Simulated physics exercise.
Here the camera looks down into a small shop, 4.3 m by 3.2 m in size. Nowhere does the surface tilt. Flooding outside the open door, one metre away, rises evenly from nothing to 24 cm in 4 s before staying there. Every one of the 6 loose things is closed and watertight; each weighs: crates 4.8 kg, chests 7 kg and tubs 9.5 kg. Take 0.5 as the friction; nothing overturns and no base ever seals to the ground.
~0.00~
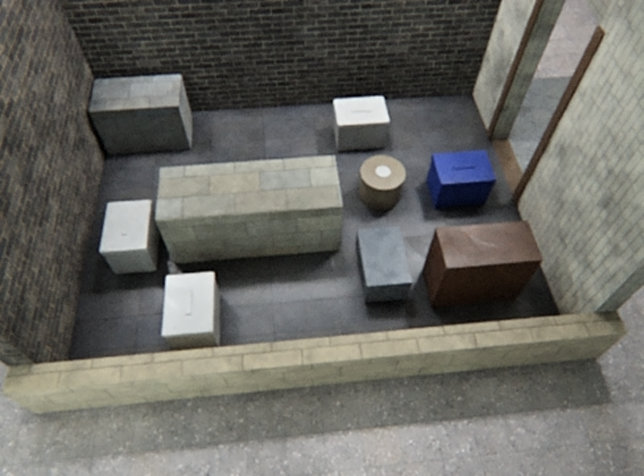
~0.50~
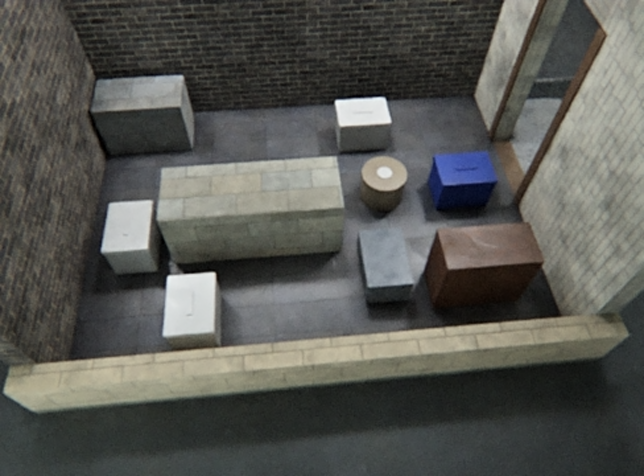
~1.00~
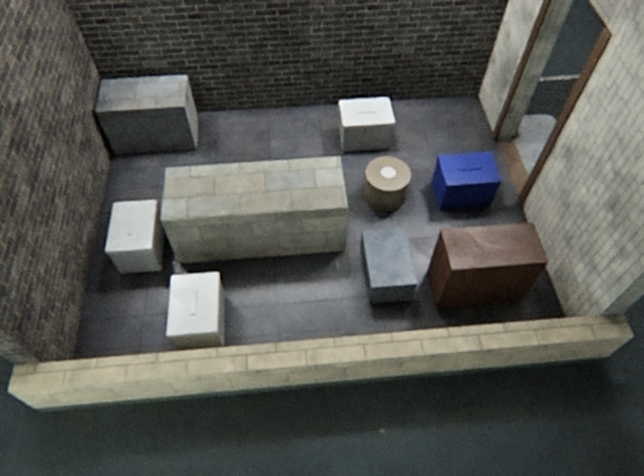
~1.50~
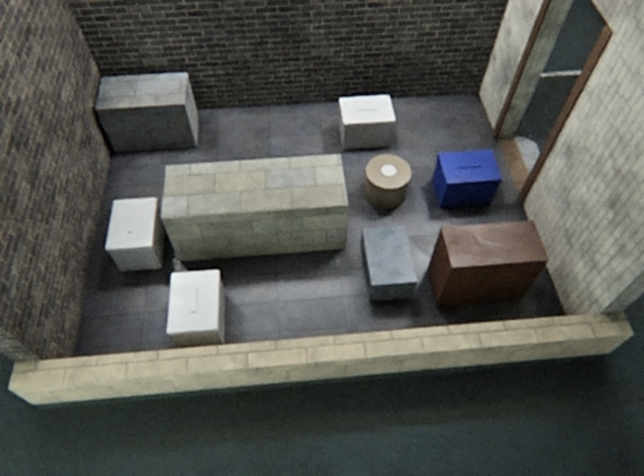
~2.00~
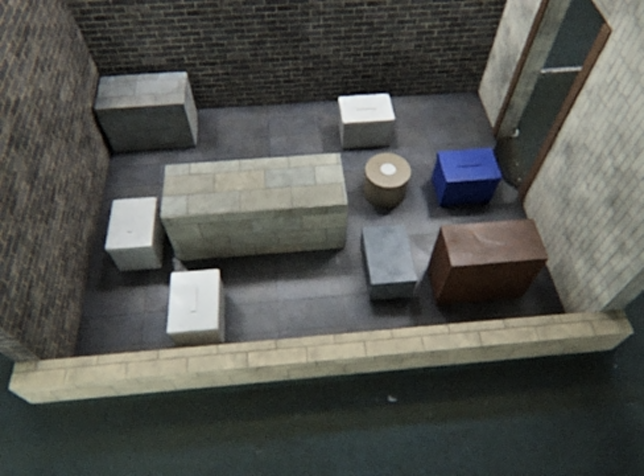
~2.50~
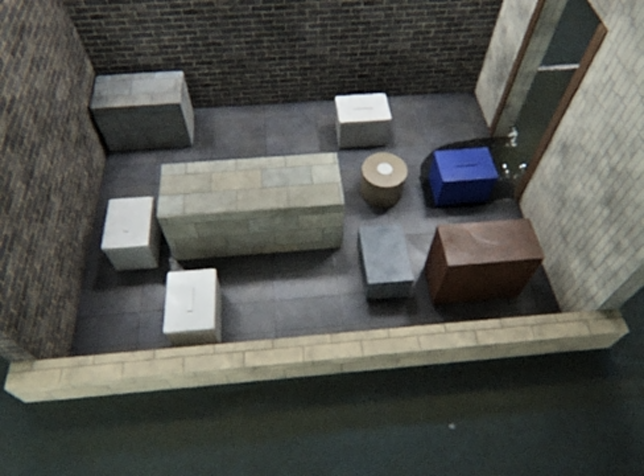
In a small shop seen from above, a blue chest, pale and brown boxes, a round tub and a long block stand on a grey floor. Outside, the paved ground turns dark with water, which then enters through the open doorway at right and spreads around the blue chest, while nothing inside shifts.
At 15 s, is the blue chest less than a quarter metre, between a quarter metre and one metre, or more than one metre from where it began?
It should cover a long stretch.
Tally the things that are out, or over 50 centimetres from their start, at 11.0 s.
I get 4.
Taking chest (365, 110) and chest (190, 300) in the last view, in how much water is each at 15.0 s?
Close to 18 and 13 centimetres.
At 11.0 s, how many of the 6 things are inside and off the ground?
At that moment it comes to 6.
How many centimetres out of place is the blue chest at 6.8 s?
Around 200 cm from the start by that time.
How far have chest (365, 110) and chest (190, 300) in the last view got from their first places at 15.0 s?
The first is 50 cm from its start, the second 80 cm.
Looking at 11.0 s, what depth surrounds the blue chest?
Near 9 cm deep.
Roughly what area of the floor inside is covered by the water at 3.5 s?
About 3.0 m2 is covered.
After 3.5 s the blue chest is near (435, 180), 0.4 m from its start, aground; 0 afloat.
After 6.8 s the blue chest is near (288, 285), 2.2 m from its start, aground; 2 afloat.
After 11.0 s the blue chest is near (354, 277), 1.8 m from its start, afloat; 6 afloat.
After 15.0 s the blue chest is near (391, 295), 1.7 m from its start, afloat; 6 afloat.
